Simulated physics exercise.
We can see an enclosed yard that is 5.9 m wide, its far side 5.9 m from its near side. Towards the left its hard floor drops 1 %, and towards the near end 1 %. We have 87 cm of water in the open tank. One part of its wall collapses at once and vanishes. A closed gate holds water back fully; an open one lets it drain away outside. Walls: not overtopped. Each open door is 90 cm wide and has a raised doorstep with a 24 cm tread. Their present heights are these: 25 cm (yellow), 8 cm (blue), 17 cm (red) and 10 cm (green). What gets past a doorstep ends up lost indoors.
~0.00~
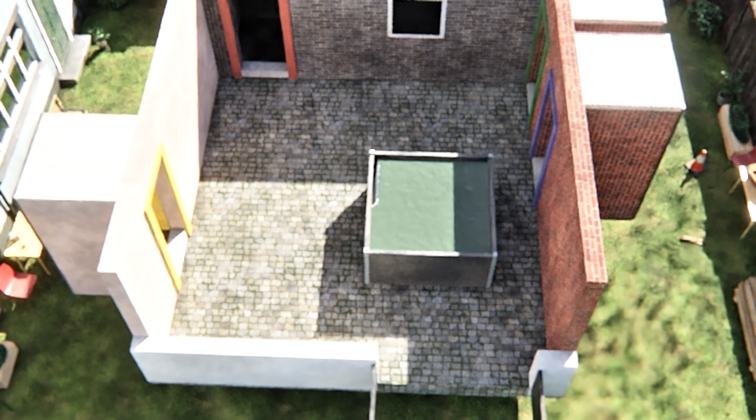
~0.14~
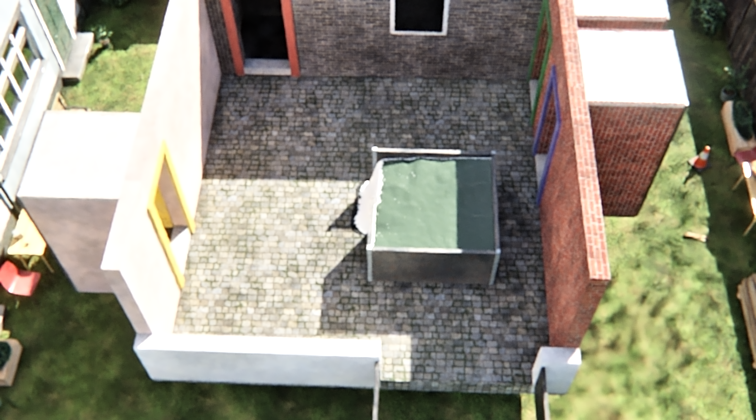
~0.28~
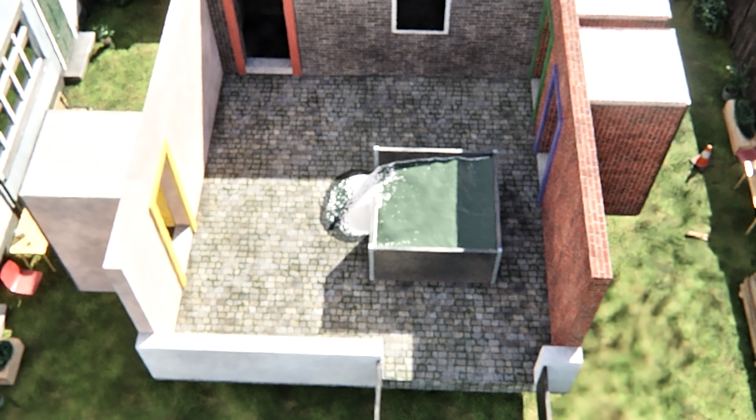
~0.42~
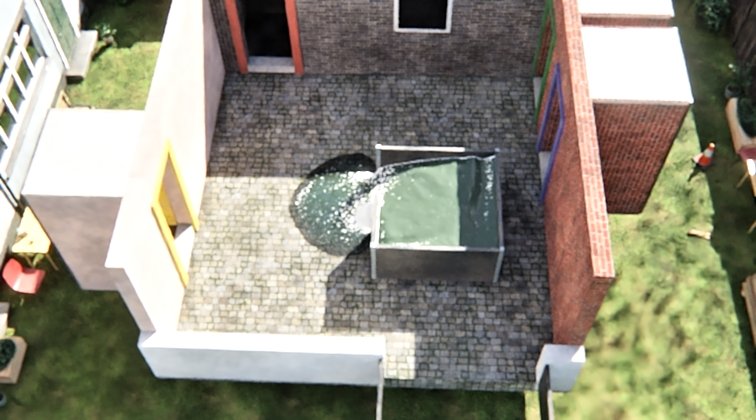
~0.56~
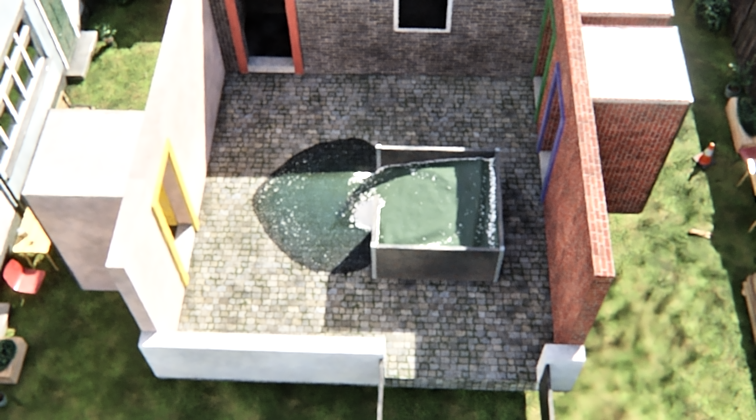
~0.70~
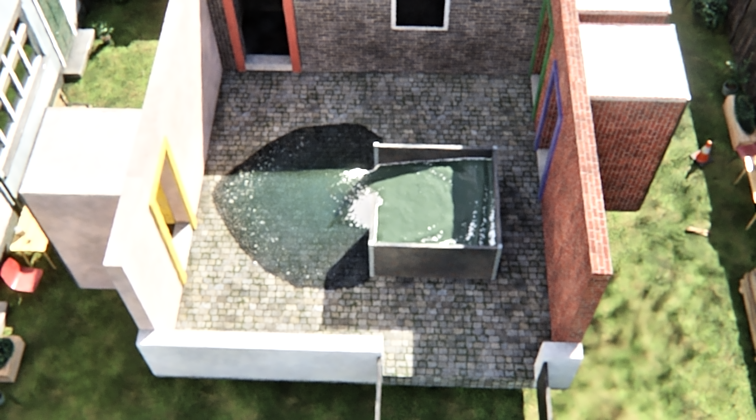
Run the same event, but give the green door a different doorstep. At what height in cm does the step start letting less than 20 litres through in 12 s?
At about 7 cm.
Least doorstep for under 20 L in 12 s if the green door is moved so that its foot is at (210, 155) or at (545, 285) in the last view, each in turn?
27 and 9.0 cm.
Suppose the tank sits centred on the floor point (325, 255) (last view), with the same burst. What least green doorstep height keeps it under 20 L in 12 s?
9.0 cm or thereabouts.
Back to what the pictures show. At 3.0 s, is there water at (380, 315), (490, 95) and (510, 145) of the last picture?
Status: Clear / clear / clear.
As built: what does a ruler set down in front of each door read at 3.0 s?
Door by door, in centimetres - yellow 21, blue 0, red 23, green 0.
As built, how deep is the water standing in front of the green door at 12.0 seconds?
You'd measure close to 5.0 cm there.
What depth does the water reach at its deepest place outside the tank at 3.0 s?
Roughly 33 cm.
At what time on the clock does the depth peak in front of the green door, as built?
Crest at t of about 6.0 s.
After 1.4 s water covers 40 % of the floor, deepest (41 cm) near (366, 194); it has not reached the green door.
After 3.0 s water covers 45 % of the floor, deepest (33 cm) near (171, 354); it has not reached the green door.
After 12.0 s water covers 95 % of the floor, deepest (13 cm) near (171, 354); 5 cm at the green door, 2 litres in over its 10 cm doorstep.
At the green door as built, the water arrived by 4.9 s and peaked near 11 cm at 5.8 s.
Run again over the same 12 s with other heights there, 30 litres in over 6 cm, 10 litres over 8 cm. The limit of 20 litres is kept from about 7 cm up.
